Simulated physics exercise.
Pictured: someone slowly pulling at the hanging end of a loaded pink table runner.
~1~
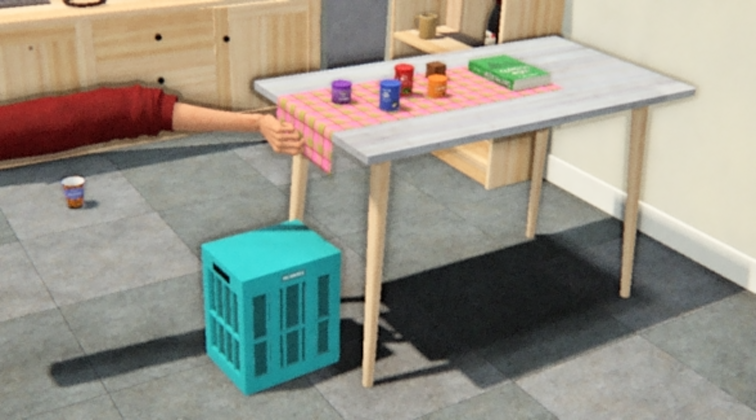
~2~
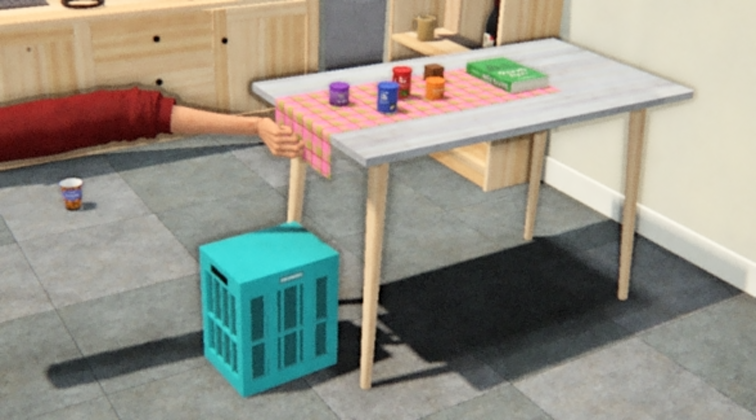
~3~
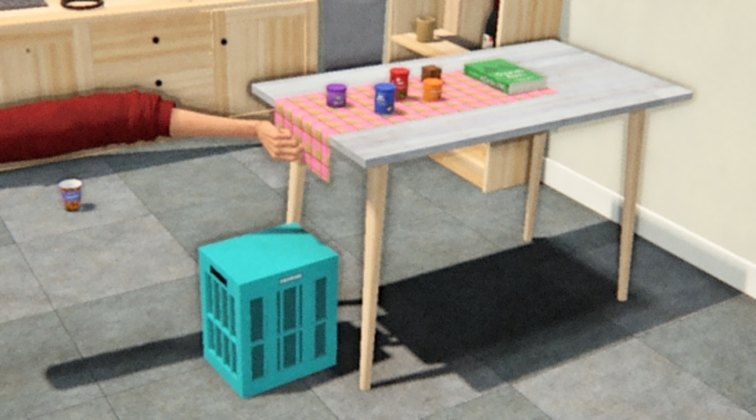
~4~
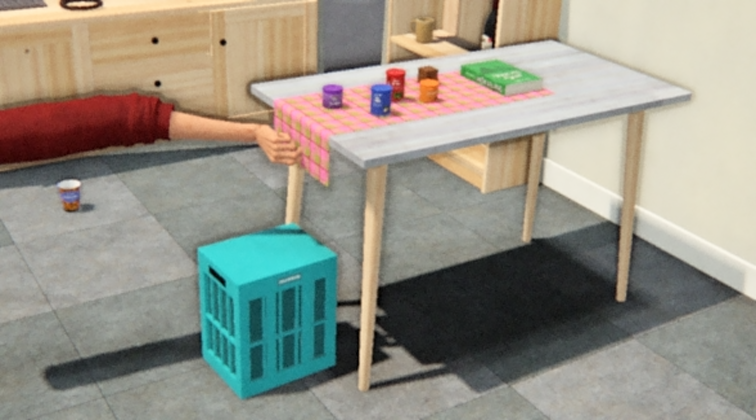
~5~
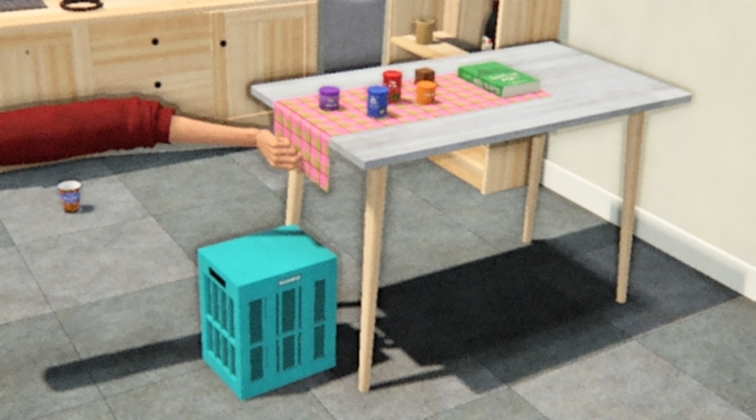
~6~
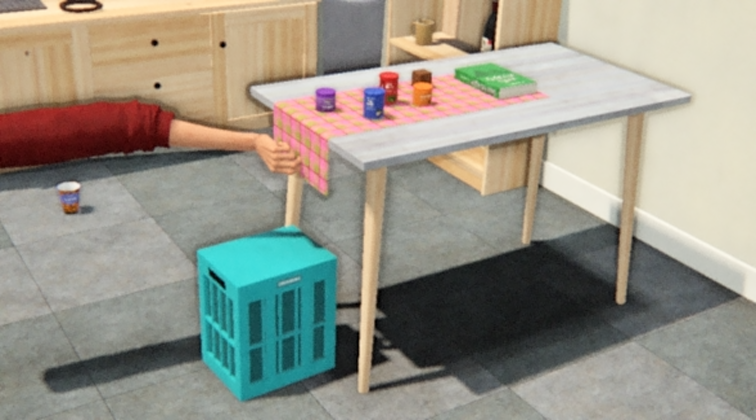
Kitchen with grey tiled floor, a red-sleeved arm slowly pulling a pink checked runner, small pots and green book shifting slightly left.
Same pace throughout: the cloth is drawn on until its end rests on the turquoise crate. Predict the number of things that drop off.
Count: Two.
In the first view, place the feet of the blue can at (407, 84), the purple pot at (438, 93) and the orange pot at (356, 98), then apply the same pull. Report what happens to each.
Blue can: Stays. Purple pot: Stays. Orange pot: Goes.
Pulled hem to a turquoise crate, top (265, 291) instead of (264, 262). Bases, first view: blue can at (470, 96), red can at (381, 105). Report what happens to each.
The blue can? Safe. The red can? Lost.
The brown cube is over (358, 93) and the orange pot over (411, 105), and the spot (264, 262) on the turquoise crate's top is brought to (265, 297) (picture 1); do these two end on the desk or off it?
The brown cube falls; the orange pot tumbles off.
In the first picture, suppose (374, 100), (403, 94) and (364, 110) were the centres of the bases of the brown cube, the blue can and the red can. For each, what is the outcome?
I'd say the brown cube takes a fall, the blue can hangs on, and the red can takes a fall.
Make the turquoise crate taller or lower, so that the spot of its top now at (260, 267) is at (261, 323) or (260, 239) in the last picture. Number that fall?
4 and 1.
Soon after, hem near (298, 215); purple pot gone.
After that, hem on the crate; purple pot and blue can gone.
In the end, hem on the crate; purple pot and blue can gone. Over the edge go two.
